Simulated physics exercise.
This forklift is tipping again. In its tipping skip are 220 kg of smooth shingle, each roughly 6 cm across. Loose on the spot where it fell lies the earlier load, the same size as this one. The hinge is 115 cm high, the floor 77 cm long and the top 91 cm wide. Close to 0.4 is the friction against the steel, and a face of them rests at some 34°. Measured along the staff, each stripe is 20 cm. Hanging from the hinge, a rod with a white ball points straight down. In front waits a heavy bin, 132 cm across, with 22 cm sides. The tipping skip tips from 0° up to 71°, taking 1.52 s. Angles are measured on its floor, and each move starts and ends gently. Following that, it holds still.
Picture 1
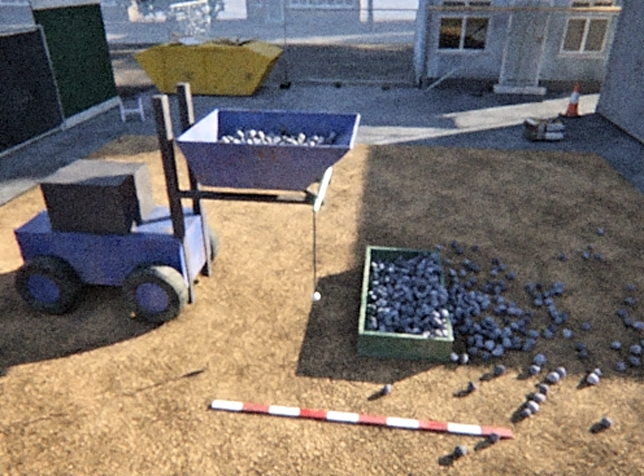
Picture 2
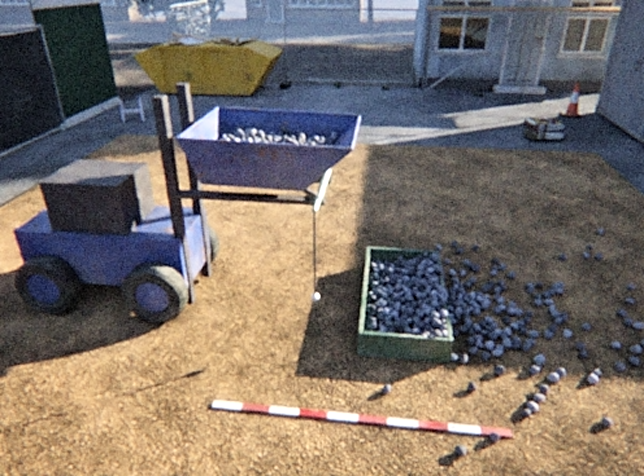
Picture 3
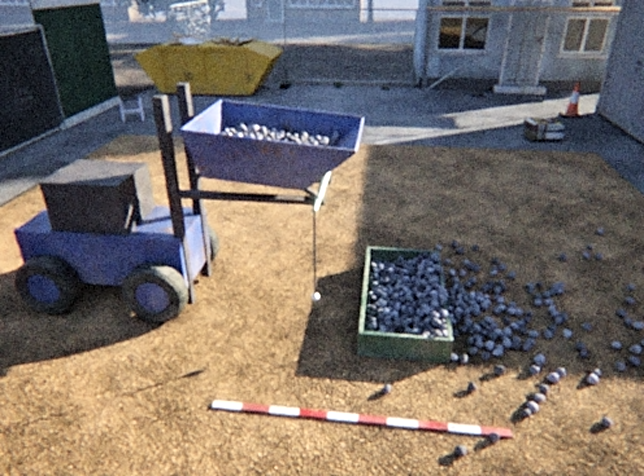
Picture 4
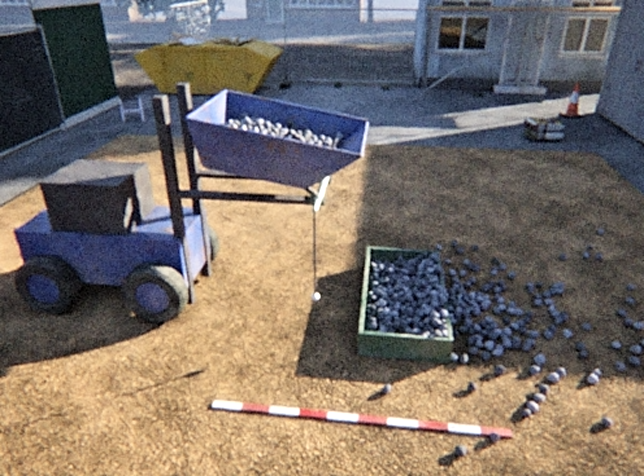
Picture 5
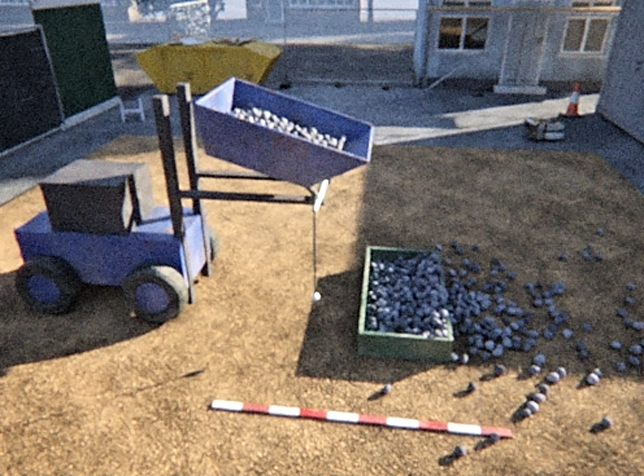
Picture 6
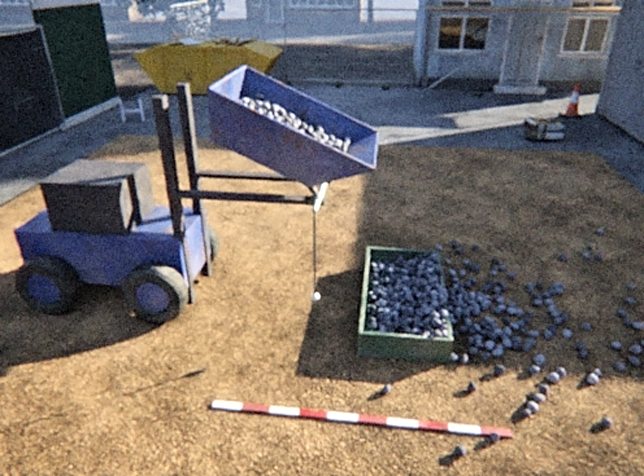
On a sunlit gravel yard, a blue forklift gradually tilting its raised skip of stones rightward beside a green bin of stones.
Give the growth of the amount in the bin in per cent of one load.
Close to 22 out of 100.
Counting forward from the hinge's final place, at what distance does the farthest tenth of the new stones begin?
Close to 180 centimetres.
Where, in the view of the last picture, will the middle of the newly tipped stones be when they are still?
Their middle is at about (473, 307).
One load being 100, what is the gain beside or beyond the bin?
Roughly 80 per cent of a load.
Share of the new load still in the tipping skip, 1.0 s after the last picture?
Some 40 %, roughly, is held.
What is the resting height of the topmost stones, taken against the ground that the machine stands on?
About 32 cm up from the ground the machine stands on.
Then, 0.5 s after the last picture the floor is at 60°; in per cent of one load, 100 in the tipping skip, 72 in the bin, 28 beside or beyond the bin; the foremost stones are at (634, 298).
Then, 1.0 s after the last picture the floor is at 71°; in per cent of one load, 42 in the tipping skip, 121 in the bin, 36 beside or beyond the bin; the foremost stones are at (634, 298).
Then, 1.4 s after the last picture the floor is at 71°; in per cent of one load, 8 in the tipping skip, 108 in the bin, 84 beside or beyond the bin; the foremost stones are at (634, 298).
Then, 3.7 s after the last picture the floor is at 71°; in per cent of one load, 0 in the tipping skip, 94 in the bin, 106 beside or beyond the bin; the foremost stones are past the picture's edge. Net gain in the bin, 22.
